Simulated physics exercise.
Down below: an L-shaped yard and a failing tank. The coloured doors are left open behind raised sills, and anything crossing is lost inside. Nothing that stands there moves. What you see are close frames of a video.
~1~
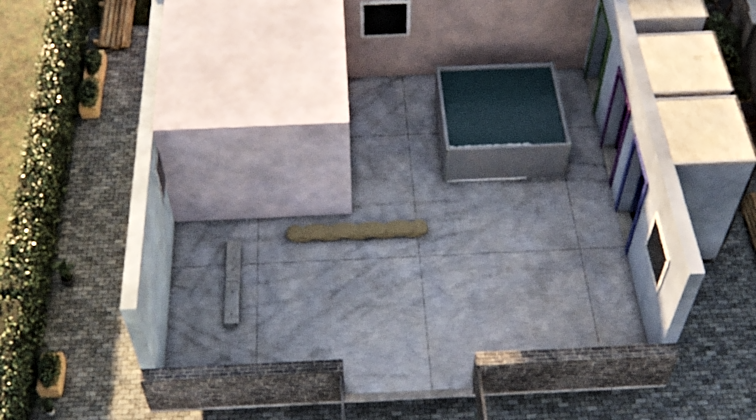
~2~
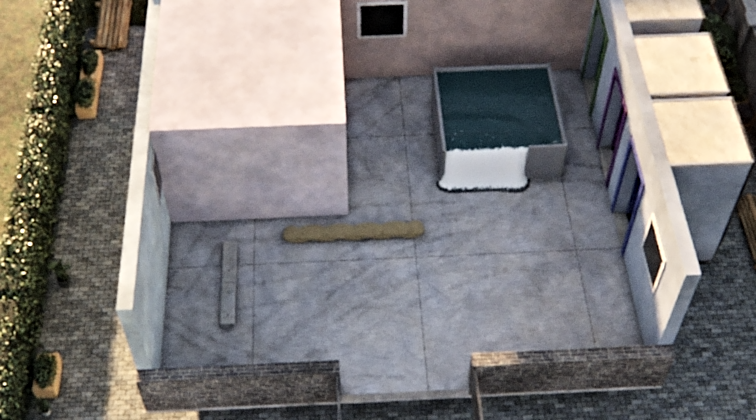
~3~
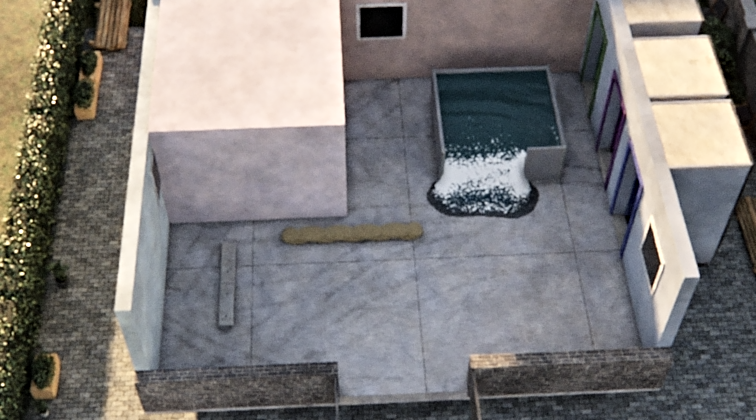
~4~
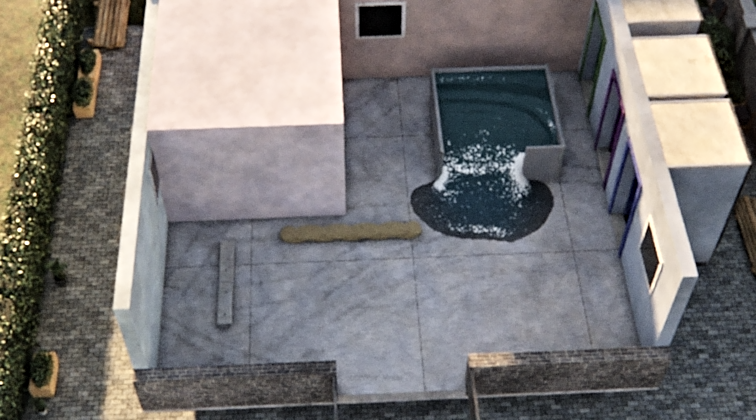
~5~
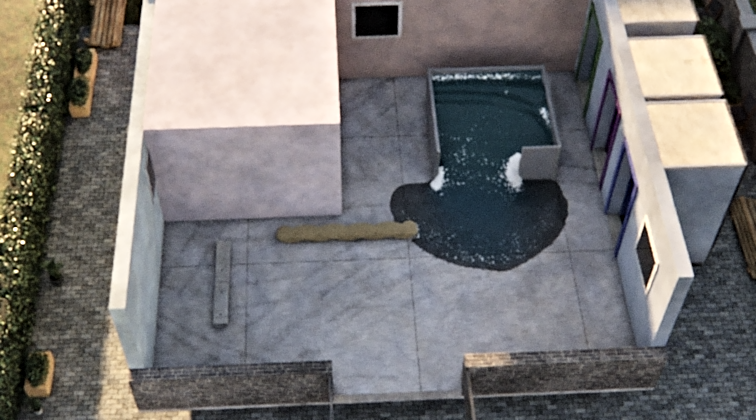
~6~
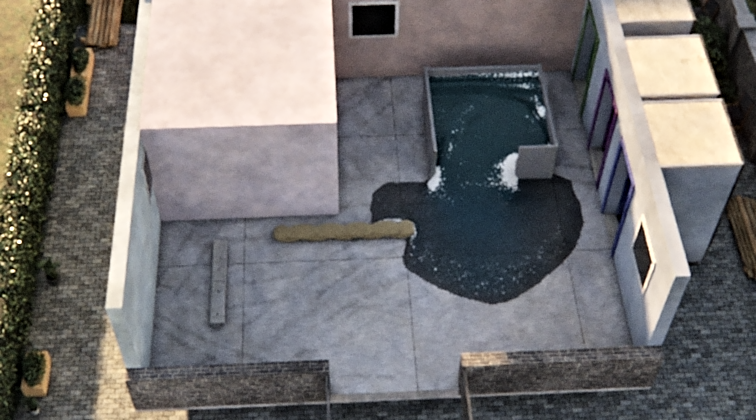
Dark water burst through the front of a square tank in a walled yard, foaming at the gap, then spread across the paved floor in a widening pool that reached around one end of a long, tan barrier.
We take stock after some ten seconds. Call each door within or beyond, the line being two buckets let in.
Green door - within; blue door - beyond; purple door - within.
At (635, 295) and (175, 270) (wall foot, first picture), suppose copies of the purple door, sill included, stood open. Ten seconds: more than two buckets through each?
Per door: Past the limit; within the limit.
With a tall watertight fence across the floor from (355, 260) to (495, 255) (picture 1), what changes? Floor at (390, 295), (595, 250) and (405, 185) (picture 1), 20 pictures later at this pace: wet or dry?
Reading them off in sequence: Spared, swamped, swamped.
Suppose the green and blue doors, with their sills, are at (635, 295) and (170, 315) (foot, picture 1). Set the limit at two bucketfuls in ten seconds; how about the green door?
The green door overflows.
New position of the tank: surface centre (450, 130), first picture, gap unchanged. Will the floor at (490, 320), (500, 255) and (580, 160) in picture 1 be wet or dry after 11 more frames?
I'd call them watered, watered and still dry, in the order asked.
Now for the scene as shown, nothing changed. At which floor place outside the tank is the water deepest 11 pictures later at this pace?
It will be deepest around (619, 369).
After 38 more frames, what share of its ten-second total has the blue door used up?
Working it through, I arrive at 70 %.
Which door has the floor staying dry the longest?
Result: The green-painted one.
A moment on, water covers 40 % of the floor; the green door not reached, the blue door wet at the sill, nothing in, the purple door not reached.
Next, water covers 50 % of the floor; the green door not reached, the blue door under two buckets in, the purple door wet at the sill, nothing in.
Then, water covers 60 % of the floor; the green door not reached, the blue door under two buckets in, the purple door wet at the sill, nothing in.
Later, water covers 70 % of the floor; the green door wet at the sill, nothing in, the blue door over two buckets in, the purple door wet at the sill, nothing in.
In the end, water covers 90 % of the floor; the green door under two buckets in, the blue door over two buckets in, the purple door wet at the sill, nothing in.
